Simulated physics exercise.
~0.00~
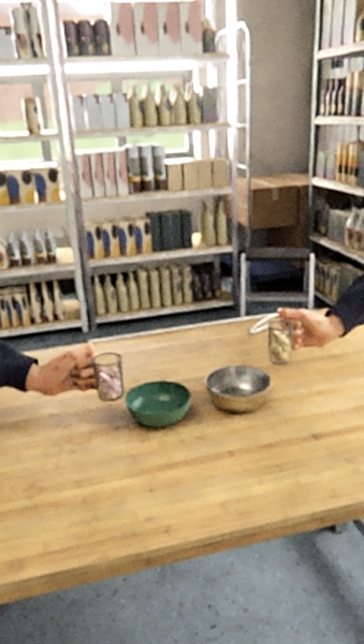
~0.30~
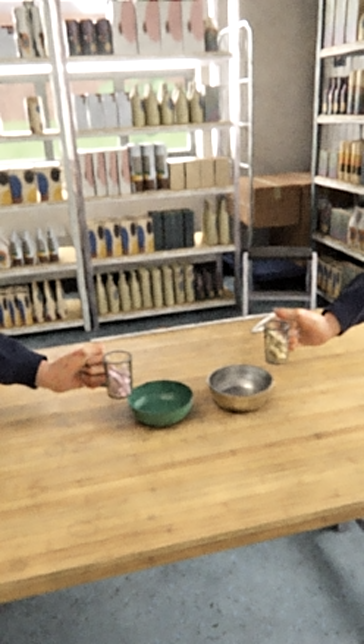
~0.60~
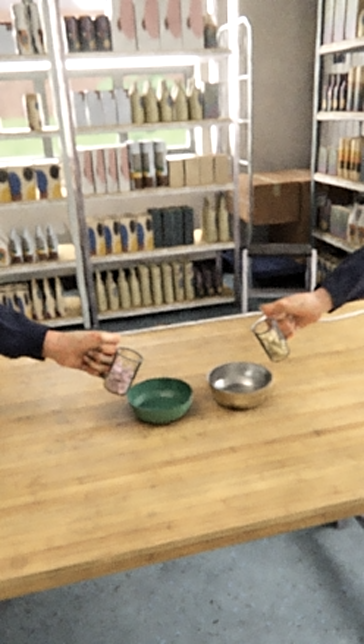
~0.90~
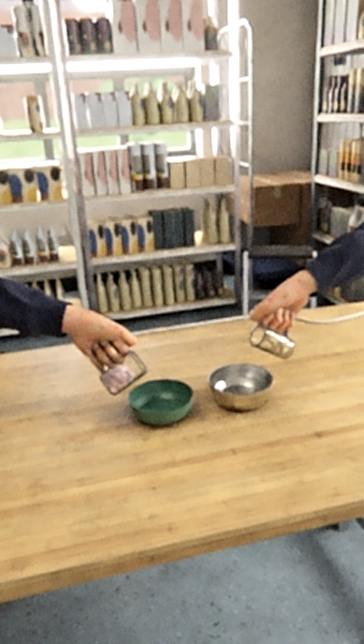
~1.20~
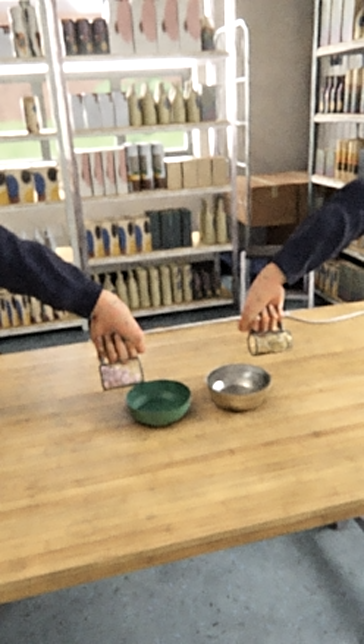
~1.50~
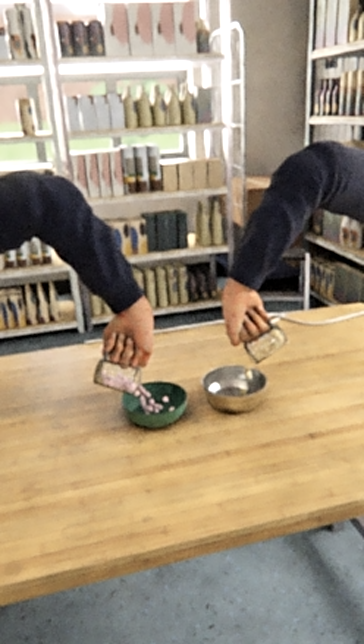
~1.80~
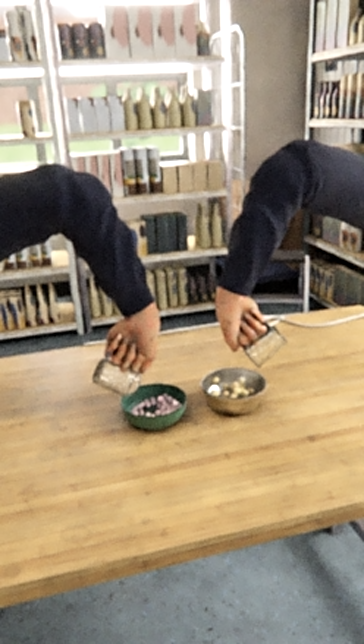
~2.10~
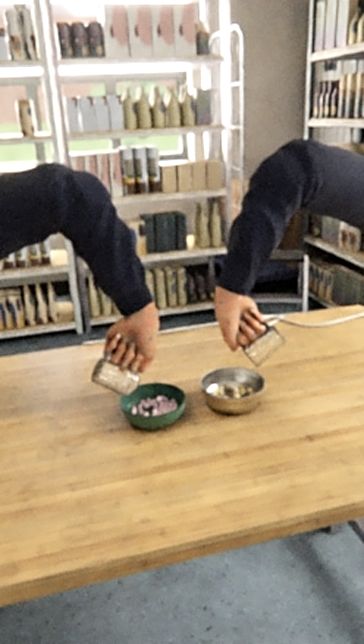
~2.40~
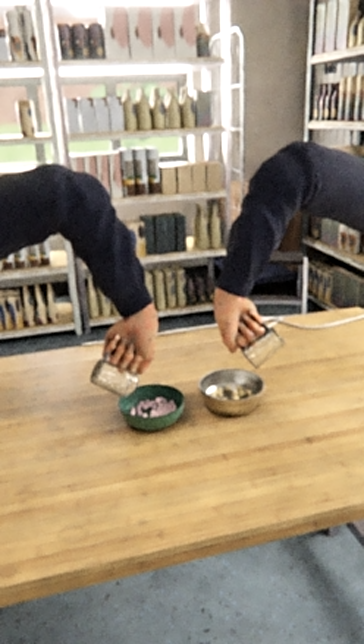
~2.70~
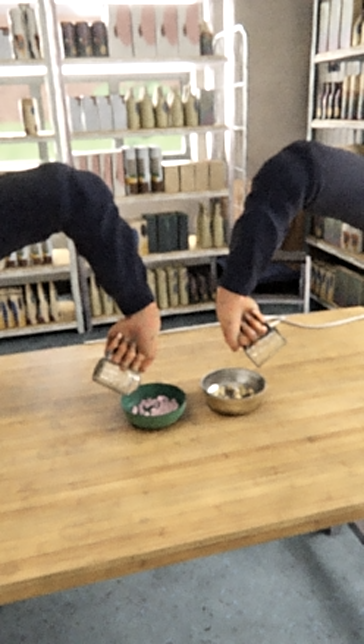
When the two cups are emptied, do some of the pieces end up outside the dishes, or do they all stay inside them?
They all stay inside, with every piece from the left cup in the green dish and every piece from the right cup in the metal dish.
